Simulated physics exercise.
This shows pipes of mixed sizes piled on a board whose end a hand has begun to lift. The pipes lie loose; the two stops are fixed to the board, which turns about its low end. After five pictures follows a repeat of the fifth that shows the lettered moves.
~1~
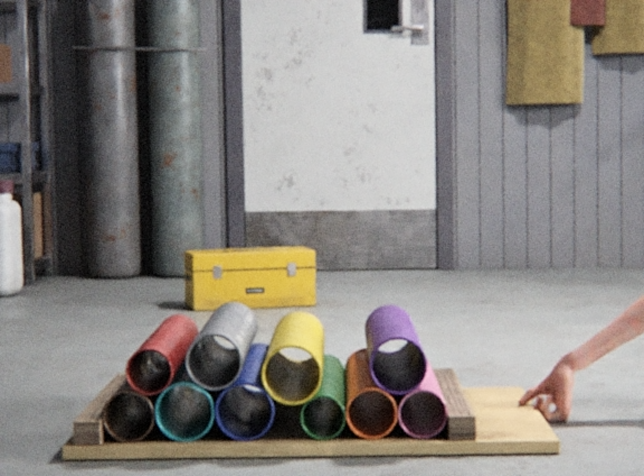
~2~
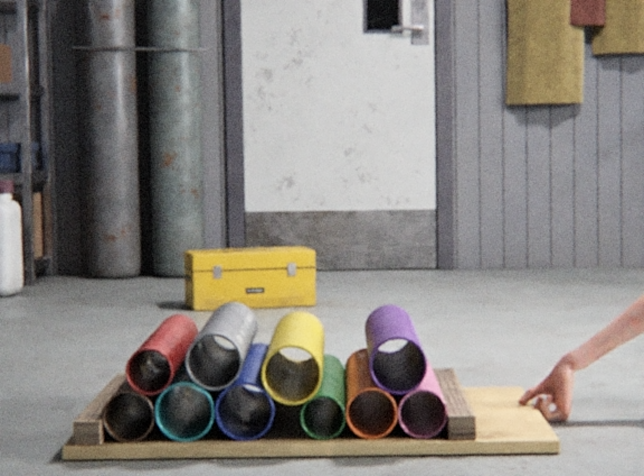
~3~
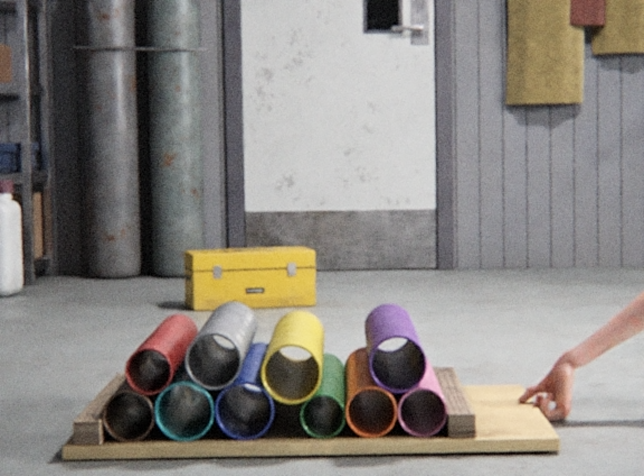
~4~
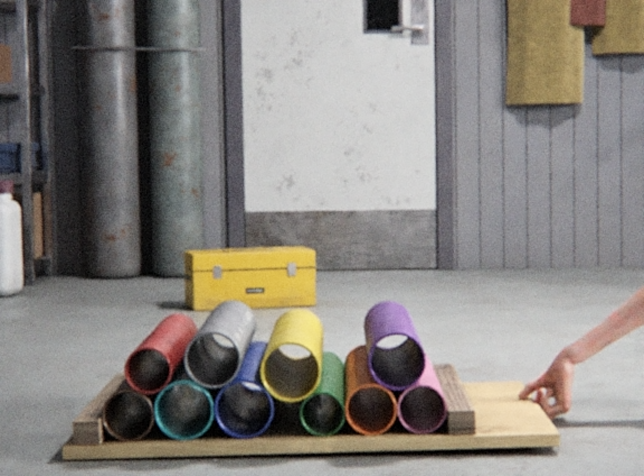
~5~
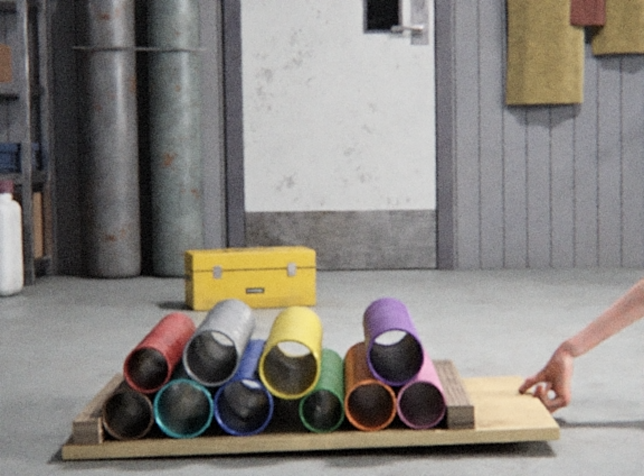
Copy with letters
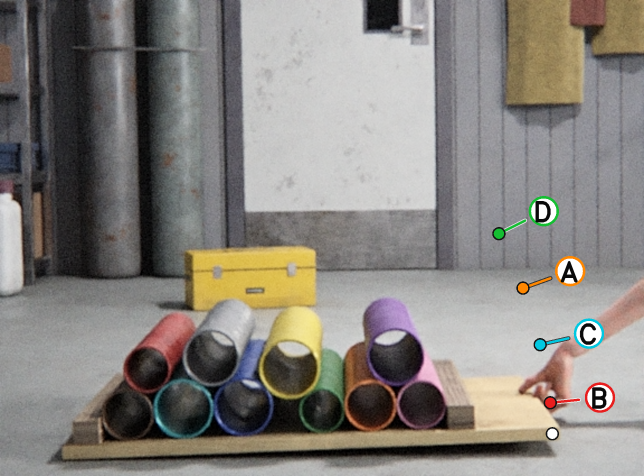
At the start, colorful pipes lie stacked in two layers between wooden blocks on a board, with a hand at its right end and a yellow toolbox behind. The hand then raises that end very slightly, and the board tilts a little while the pipes barely shift.
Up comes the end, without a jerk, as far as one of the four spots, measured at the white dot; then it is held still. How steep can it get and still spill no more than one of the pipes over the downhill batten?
Up to D.
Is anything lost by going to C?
No.
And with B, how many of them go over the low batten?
It comes to none.
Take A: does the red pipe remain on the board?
Yes, with A.
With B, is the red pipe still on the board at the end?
Yes.
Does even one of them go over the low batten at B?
No.
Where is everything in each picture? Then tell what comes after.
The first frame shows turquoise pipe (185, 412); blue pipe (245, 411); green pipe (323, 417).
The second frame shows green pipe (323, 417); orange pipe (372, 413).
The third frame shows board (313, 408); green pipe (323, 416); orange pipe (372, 412); brown pipe (129, 416).
The fourth frame shows board (312, 406); brown pipe (128, 416); turquoise pipe (184, 410).
The fifth frame shows board (312, 403); brown pipe (127, 415); turquoise pipe (183, 409).
On the marked copy, A at (523, 288); B at (551, 403); C at (540, 344); D at (499, 233); the white dot at (552, 434).
Taking D. A third of the way, board at 16°.
Two thirds of the way, board at 26°.
When it is over, board at 26°, one over the low batten (red).
As for the rest, A none over the low batten; B none over the low batten; C none over the low batten.
